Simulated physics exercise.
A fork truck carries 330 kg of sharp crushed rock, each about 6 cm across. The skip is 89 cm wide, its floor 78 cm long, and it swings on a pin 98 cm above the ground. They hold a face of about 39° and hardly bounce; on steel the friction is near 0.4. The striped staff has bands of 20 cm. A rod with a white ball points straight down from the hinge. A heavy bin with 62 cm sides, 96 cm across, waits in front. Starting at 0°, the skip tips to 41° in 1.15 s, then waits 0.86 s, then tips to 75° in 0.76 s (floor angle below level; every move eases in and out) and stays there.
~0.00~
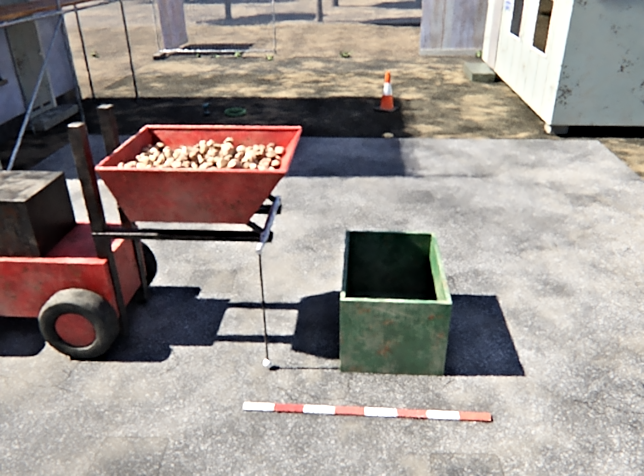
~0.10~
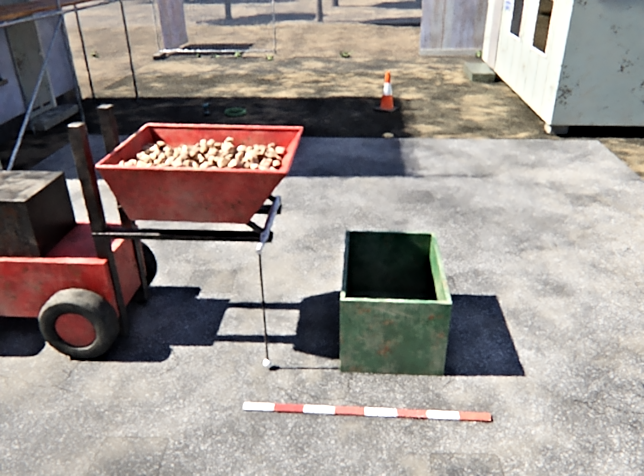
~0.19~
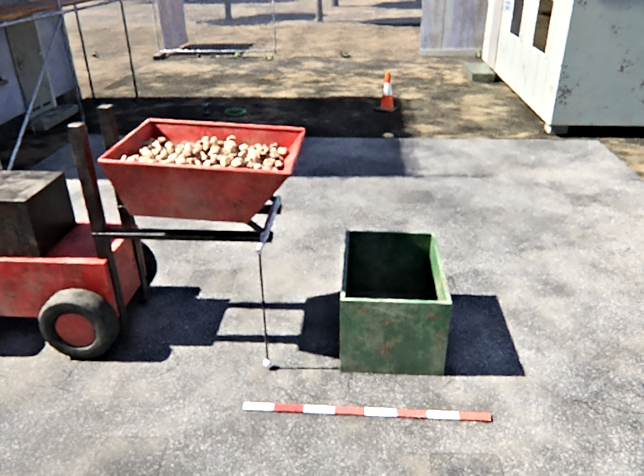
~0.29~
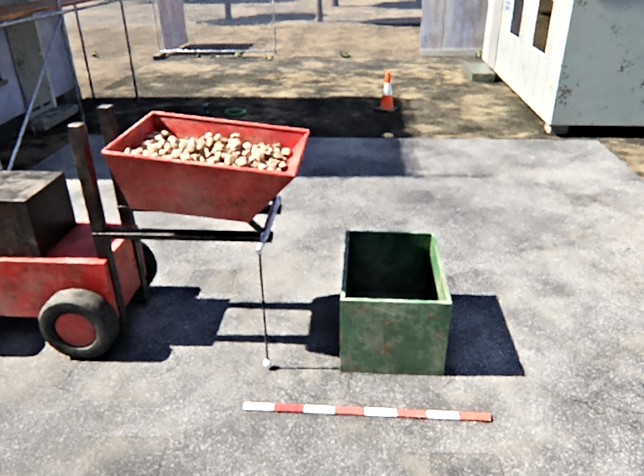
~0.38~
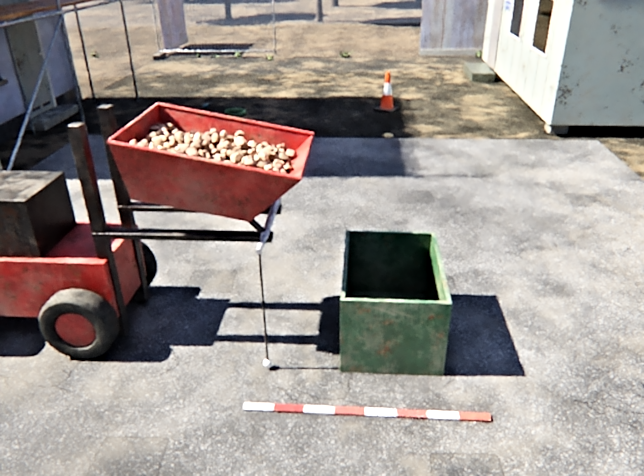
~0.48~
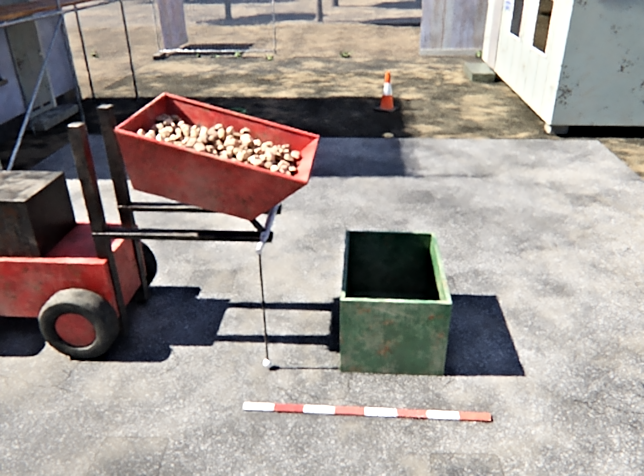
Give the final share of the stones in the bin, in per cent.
About 90 per cent.
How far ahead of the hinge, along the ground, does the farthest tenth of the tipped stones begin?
Roughly 120 cm ahead of it.
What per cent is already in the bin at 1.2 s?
Some 0 per cent.
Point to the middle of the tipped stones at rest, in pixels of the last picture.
Around (390, 311).
After 0.9 s the floor is at 35°; 100 % in the skip; the foremost stones are at (308, 185).
After 1.2 s the floor is at 41°; 100 % in the skip; the foremost stones are at (320, 180).
After 3.2 s the floor is at 75°; 48 % in the skip, 47 % in the bin, 5 % beside or beyond the bin; the foremost stones are at (438, 311).
After 5.6 s the floor is at 75°; 0 % in the skip, 92 % in the bin, 7 % beside or beyond the bin; the foremost stones are at (517, 338).
